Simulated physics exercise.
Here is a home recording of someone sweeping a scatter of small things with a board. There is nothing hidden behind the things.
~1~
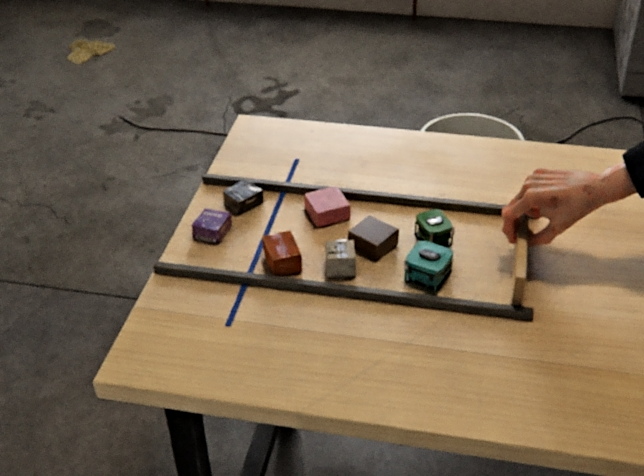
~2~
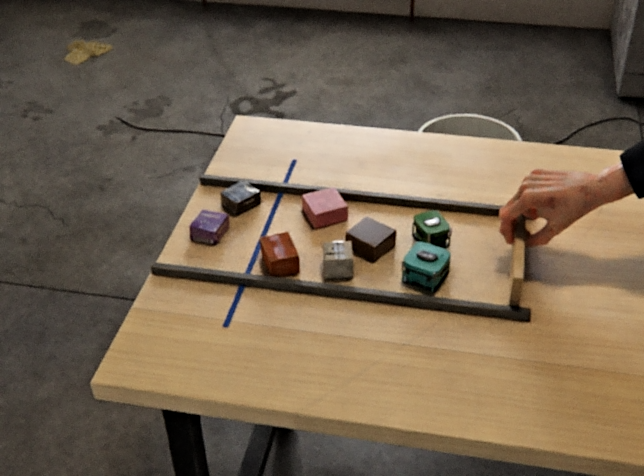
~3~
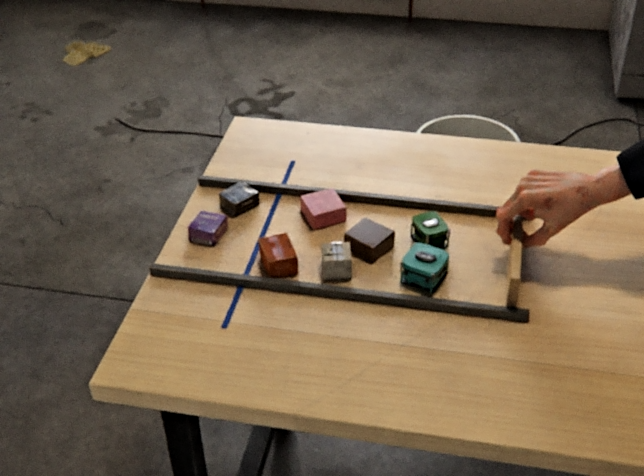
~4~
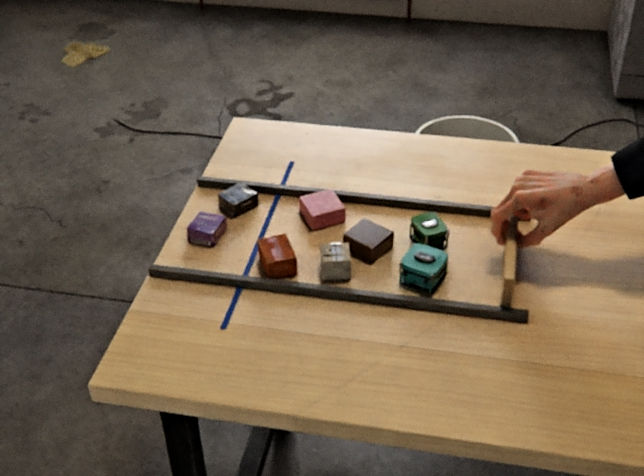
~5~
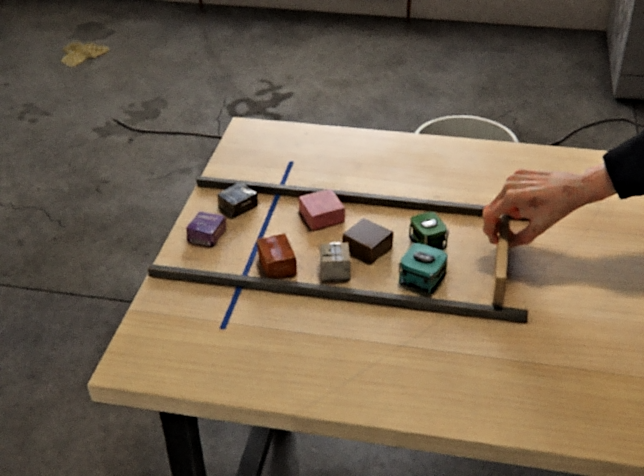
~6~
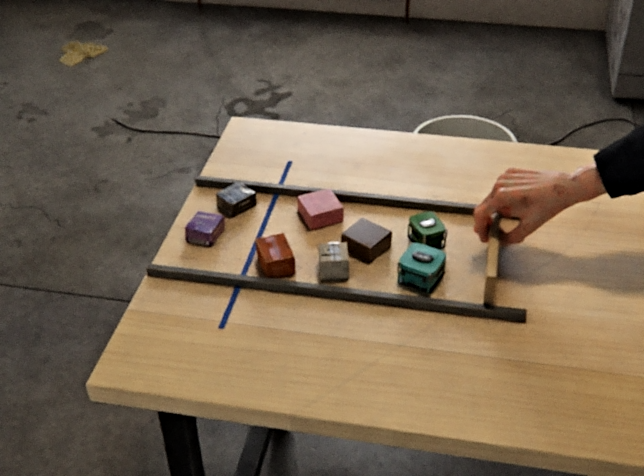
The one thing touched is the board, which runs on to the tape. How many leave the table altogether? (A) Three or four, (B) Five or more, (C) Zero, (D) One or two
Zero (C).
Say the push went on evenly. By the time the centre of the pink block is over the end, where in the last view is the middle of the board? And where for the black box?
I'd say about (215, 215) for the first one and about (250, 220) for the second.
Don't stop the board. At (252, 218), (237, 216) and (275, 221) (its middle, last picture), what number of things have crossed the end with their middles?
It comes out as 0, then 3, then 0.
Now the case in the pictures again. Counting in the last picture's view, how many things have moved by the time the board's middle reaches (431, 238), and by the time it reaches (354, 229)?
Counts: 2 / 6.
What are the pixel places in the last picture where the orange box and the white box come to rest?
The orange box stops around (173, 243); the white box around (200, 246).
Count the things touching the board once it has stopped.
It touches 2.
A little later, none off yet; purple box at rest near (205, 228); black box at rest near (236, 199); orange box at rest near (275, 256).
Next, none off yet; purple box at rest near (205, 228); black box at rest near (236, 199); orange box shifted about its own width near (241, 250).
When it is over, the number that fall off is zero.
